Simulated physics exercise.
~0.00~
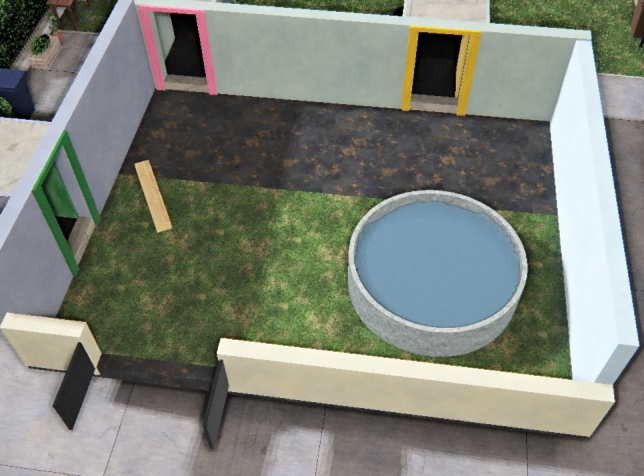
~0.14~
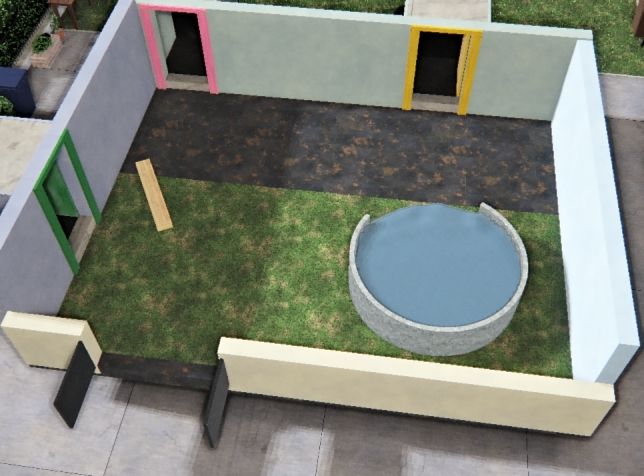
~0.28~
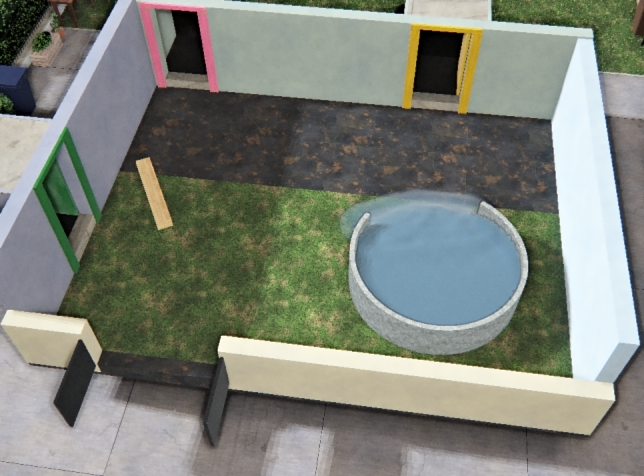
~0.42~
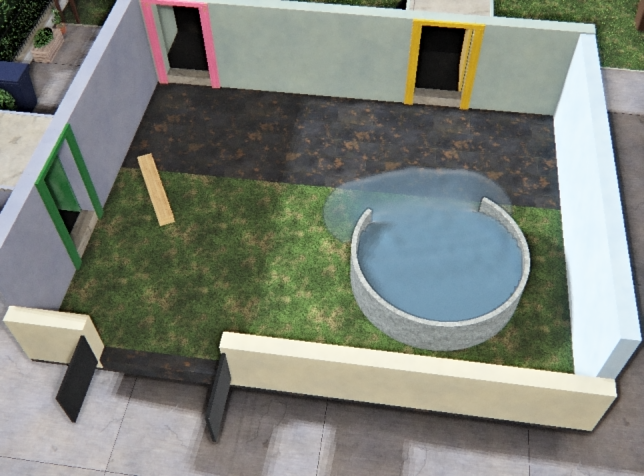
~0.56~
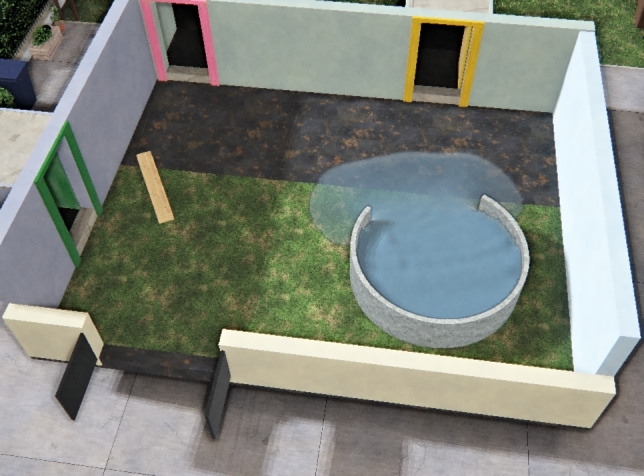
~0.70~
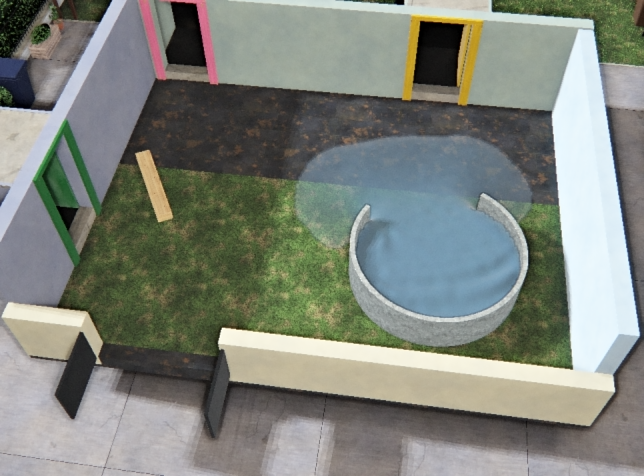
Part of the round pool's wall vanished on the far side, and water poured out through the gap, spreading in a thin, widening sheet over the grass and onto the dark paving behind it.
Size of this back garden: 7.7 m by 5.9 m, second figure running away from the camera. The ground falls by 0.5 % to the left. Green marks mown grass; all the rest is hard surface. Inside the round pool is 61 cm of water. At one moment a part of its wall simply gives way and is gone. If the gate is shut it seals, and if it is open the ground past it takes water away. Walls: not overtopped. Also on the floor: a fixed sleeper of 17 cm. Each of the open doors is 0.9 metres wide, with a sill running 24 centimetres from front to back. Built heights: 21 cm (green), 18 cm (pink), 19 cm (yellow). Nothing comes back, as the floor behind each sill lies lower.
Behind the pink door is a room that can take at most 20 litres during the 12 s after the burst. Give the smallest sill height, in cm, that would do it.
I would say 15 cm.
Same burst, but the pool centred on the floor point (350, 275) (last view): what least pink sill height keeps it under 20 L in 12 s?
It should be around 20 cm high.
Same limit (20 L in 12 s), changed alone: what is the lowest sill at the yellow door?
At the yellow door it takes roughly 24 centimetres.
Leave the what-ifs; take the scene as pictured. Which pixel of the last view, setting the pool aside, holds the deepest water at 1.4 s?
Around pixel (423, 205).
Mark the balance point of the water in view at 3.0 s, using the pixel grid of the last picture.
The water's centre is at about (389, 178).
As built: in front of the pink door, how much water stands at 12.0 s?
It comes to about 9.5 centimetres deep.
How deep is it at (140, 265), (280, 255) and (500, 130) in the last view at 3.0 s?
First spot about 0 cm, second about 1 cm, third about 16 cm.
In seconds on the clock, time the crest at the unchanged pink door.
Around 5.0 seconds.
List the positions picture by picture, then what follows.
Still water, 61 cm deep, in the round pool at (437, 259); the pink door at (179, 49) is dry, in the first frame.
The front is at a hidden place, 0.3 m from the gap on the far side; 0.4 m2 of floor is wet, 61 cm left at the back, in the second frame.
The front is at (351, 209), 0.7 m from the gap on the far side; 1.4 m2 of floor is wet, 61 cm left at the back, in the third frame.
Water pours out on the far side and has run 1.1 m, to (349, 184); about 9 cm deep outside, 61 cm at the back, in the fourth frame.
The gap is on the far side, the front 1.5 m out at (333, 169); the back of the round pool holds 61 cm, in the fifth frame.
The front is at (332, 151), 1.8 m from the gap on the far side; 6.6 m2 of floor is wet, 56 cm left at the back; 3.4 m in a straight line remain to the pink door at (180, 38), in the sixth frame.
After 1.4 s water covers 35 % of the floor, deepest (28 cm) near (423, 205); it has not reached the pink door.
After 3.0 s water covers 50 % of the floor, deepest (29 cm) near (155, 82); 10 cm at the pink door, 0 litres in over its 18 cm sill.
After 12.0 s water covers 95 % of the floor, deepest (10 cm) near (147, 100); 9 cm at the pink door, 9 litres in over its 18 cm sill.
At the pink door as built, the water arrived by 2.4 s and peaked near 19 cm at 5.0 s.
With a sill of 12 cm, 42 litres would have come in within the 12 s; with 19 cm, 6 litres. So under 20 litres takes about 15 cm.
